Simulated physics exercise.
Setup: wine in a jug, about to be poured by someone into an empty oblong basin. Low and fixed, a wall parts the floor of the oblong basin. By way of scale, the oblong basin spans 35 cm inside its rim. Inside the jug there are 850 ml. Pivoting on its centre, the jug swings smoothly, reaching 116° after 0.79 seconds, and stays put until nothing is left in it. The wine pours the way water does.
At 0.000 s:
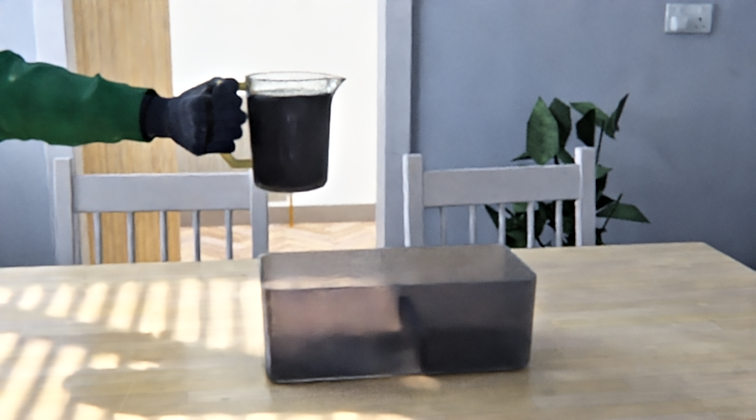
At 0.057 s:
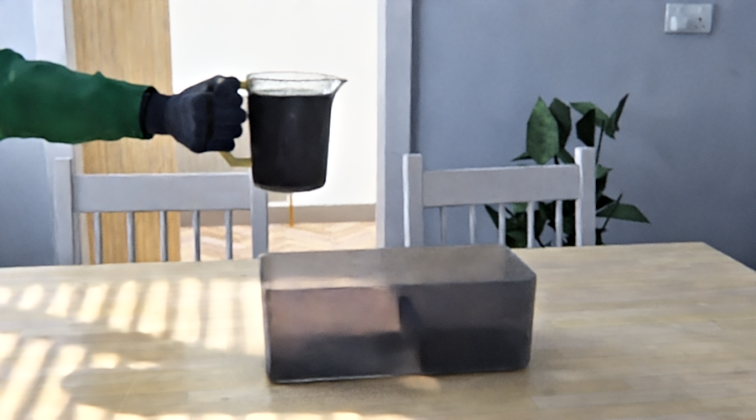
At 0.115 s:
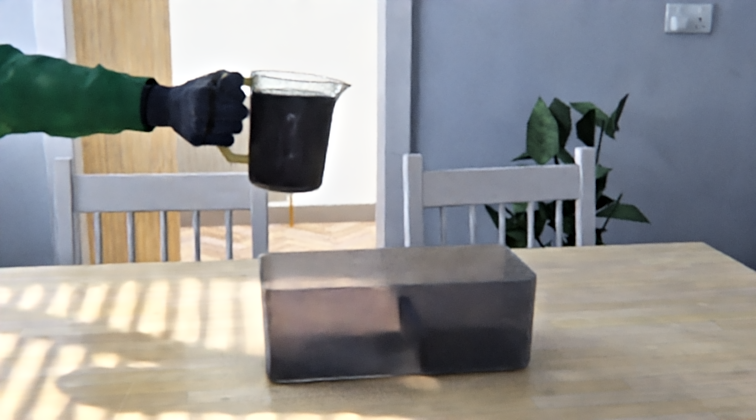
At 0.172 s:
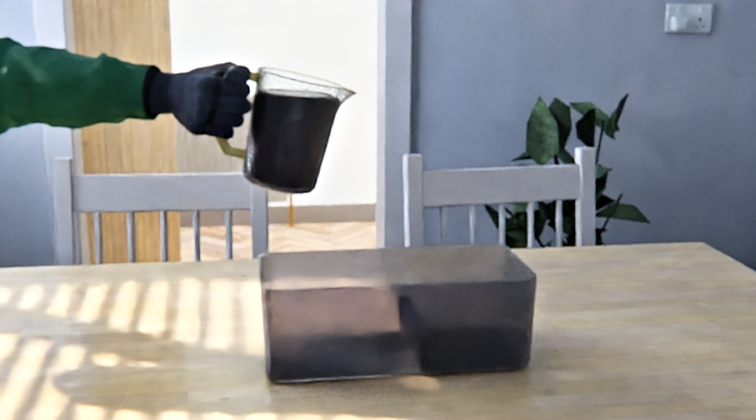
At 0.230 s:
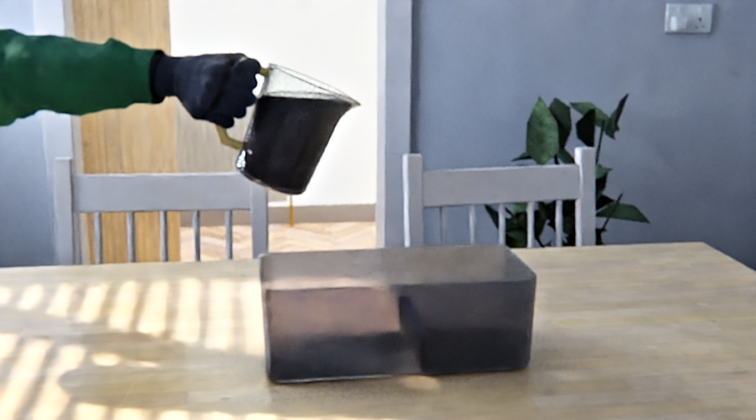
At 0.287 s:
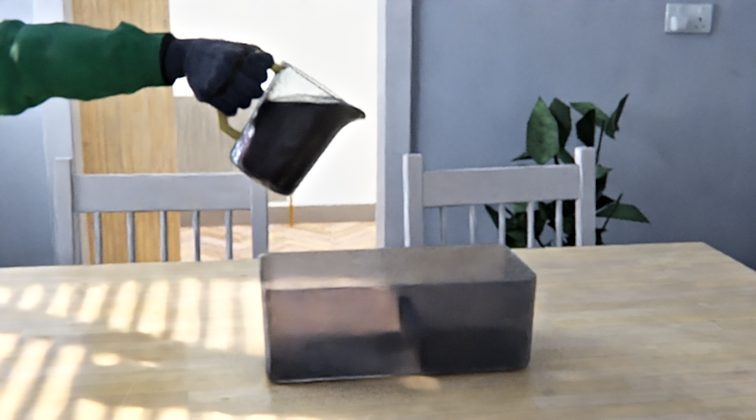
Above a clear oblong basin, a gloved hand tilts a jug of dark liquid rightward.
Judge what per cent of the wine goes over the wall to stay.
25 percent, roughly.
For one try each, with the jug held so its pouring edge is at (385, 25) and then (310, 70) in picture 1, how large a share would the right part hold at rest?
Respectively 85 and 5 %.
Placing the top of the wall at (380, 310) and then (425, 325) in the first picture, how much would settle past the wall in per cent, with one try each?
85 % and 15 %.
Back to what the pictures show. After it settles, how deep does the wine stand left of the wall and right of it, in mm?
Some 18 mm on the left and some 10 mm on the right.
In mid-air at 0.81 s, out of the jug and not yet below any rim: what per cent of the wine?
Airborne fraction: Approx. 18 %.
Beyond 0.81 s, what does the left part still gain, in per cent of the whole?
It comes to some 18 per cent.
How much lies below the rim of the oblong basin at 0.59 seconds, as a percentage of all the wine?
16 %, give or take.
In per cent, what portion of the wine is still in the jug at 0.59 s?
56 %.
After 0.59 s the tilt is 98° and 57 per cent is still to pour, 3 is left of the wall and 13 right of it.
After 0.81 s the tilt is 116° and 9 per cent is still to pour, 50 is left of the wall and 24 right of it.
After 1.04 s the tilt is 116° and 0 per cent is still to pour, 64 is left of the wall and 24 right of it.
After 1.29 s the tilt is 116° and 0 per cent is still to pour, 68 is left of the wall and 25 right of it.
In the end 68 per cent lies left of the wall, 25 right of it and 7 outside.
